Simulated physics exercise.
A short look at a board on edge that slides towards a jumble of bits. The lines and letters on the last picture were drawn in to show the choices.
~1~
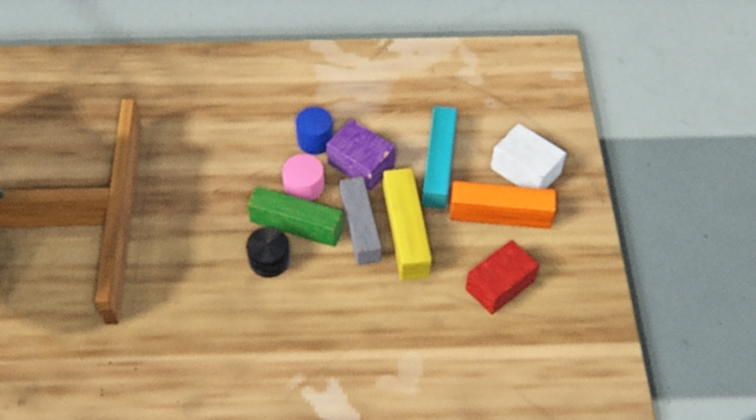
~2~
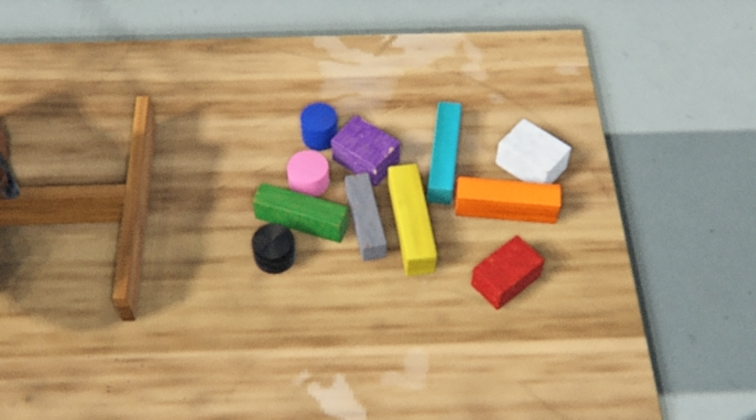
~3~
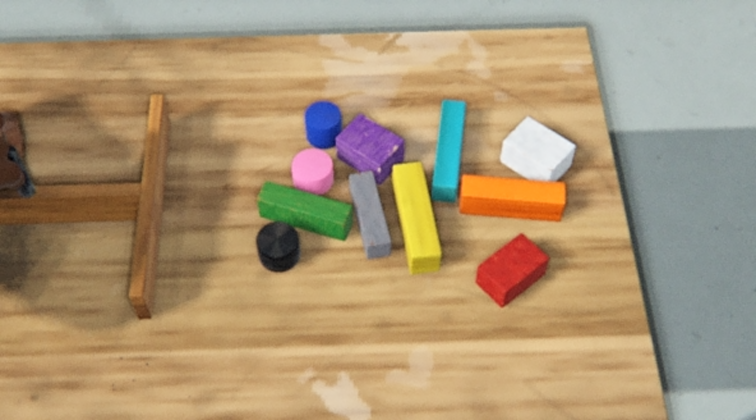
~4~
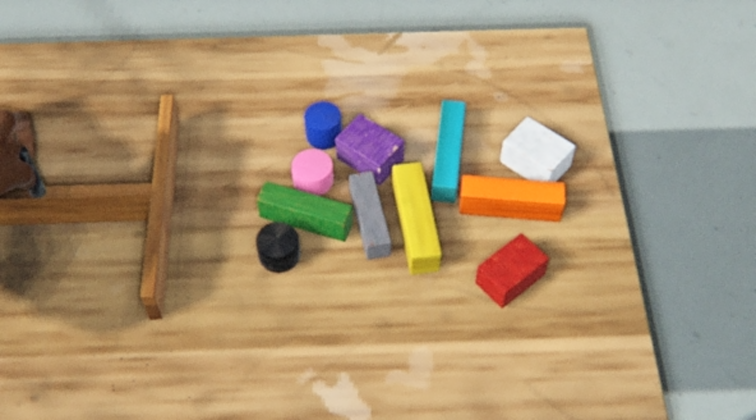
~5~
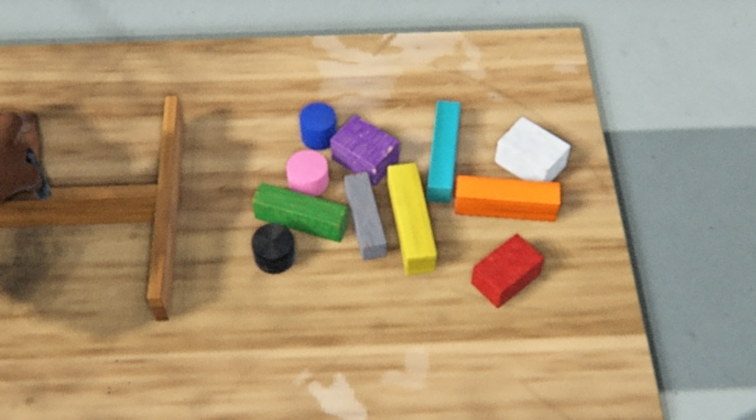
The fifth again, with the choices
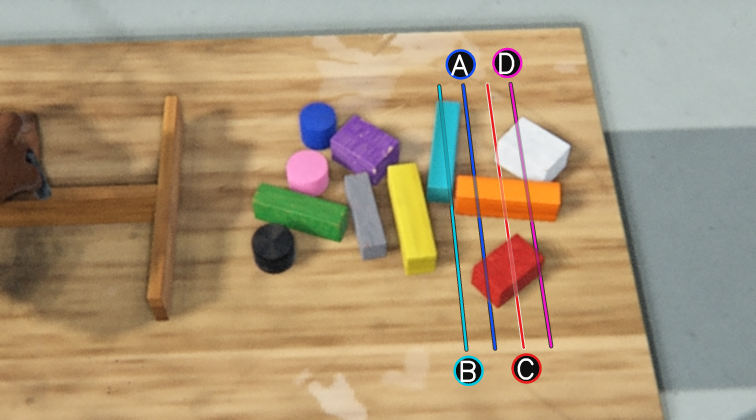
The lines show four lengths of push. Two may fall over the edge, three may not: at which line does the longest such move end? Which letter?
The farthest such stop is D.
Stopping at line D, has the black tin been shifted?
By then, yes.
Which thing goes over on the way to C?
The white block goes over.
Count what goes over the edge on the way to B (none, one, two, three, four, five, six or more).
By then, none.
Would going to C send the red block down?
No.
On the marked copy, A at (478, 206); B at (452, 207); C at (504, 205); D at (529, 204).
With D. Early on, board (295, 185); black tin (325, 253); pink tin (324, 166).
Further on, board (426, 181); white block (553, 152); orange stick (554, 200).
At the end, board (529, 177); orange stick over the edge; white block over the edge; two fallen.
As for the rest, A is within the limit but short; B is within the limit but short; C is within the limit but short.
